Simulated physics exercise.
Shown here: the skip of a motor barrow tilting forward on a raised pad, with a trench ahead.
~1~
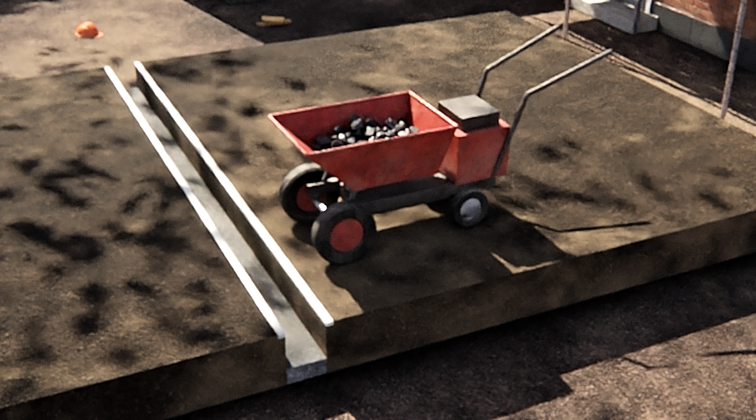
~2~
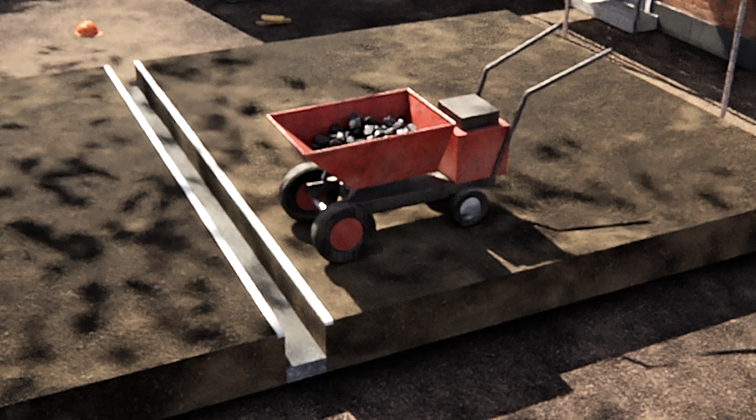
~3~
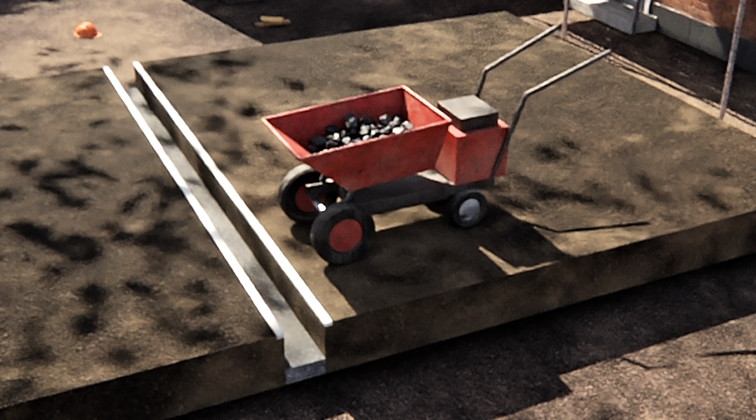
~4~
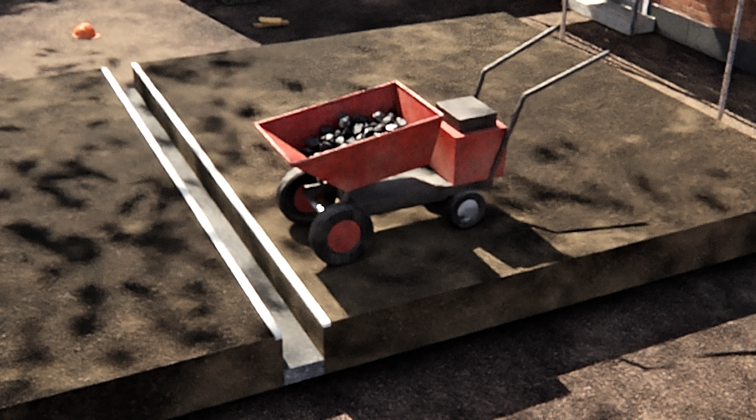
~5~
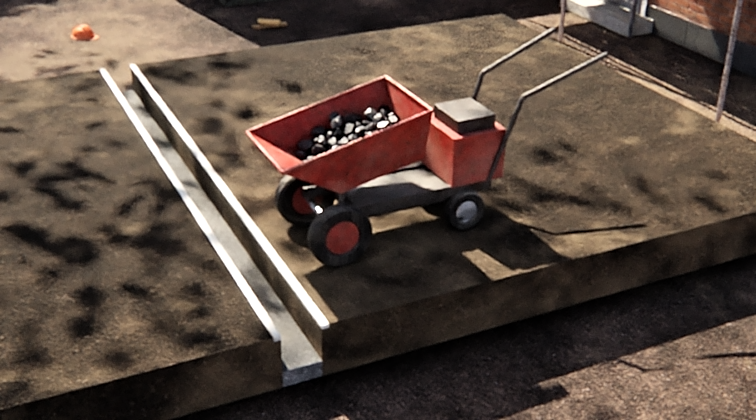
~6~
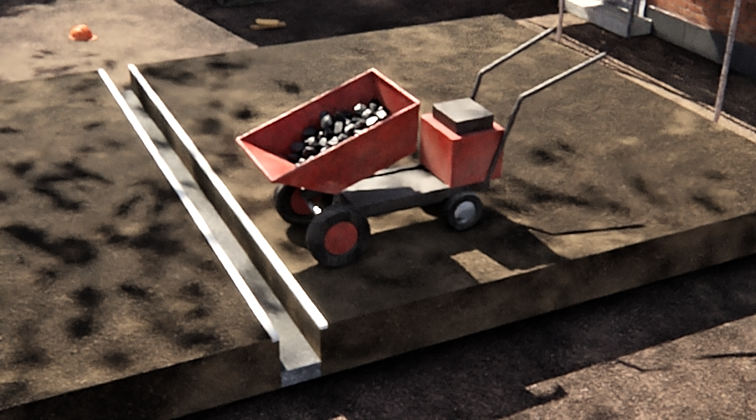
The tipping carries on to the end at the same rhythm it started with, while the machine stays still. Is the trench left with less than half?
Yes, I expect the load to largely stay out of the trench.
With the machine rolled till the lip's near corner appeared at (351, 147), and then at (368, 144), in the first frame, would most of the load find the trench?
The first place leaves the greater portion between the edges, the second place the greater portion.
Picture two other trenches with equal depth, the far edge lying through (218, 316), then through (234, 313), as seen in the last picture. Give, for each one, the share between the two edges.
First try: About 70 %; second try: About 40 %.
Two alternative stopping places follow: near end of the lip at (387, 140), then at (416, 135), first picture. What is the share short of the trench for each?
Position 1 near 30 %, position 2 near 60 %.
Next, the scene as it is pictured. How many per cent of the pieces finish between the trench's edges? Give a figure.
About 0 in every hundred pieces.
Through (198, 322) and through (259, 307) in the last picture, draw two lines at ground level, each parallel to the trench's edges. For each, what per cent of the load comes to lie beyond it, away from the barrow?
40 and 90 in a hundred.
Just after the last frame, skip tipped steeply; every one in the skip.
A moment on, skip tipped steeply; the larger part in the skip; roughly a quarter beyond it; just a few falling.
Further on, skip tipped right over; about a tenth in the skip; almost all beyond it.
When it is over, skip tipped right over; about a tenth in the skip; just a few in or heaped over the trench; almost all beyond it.
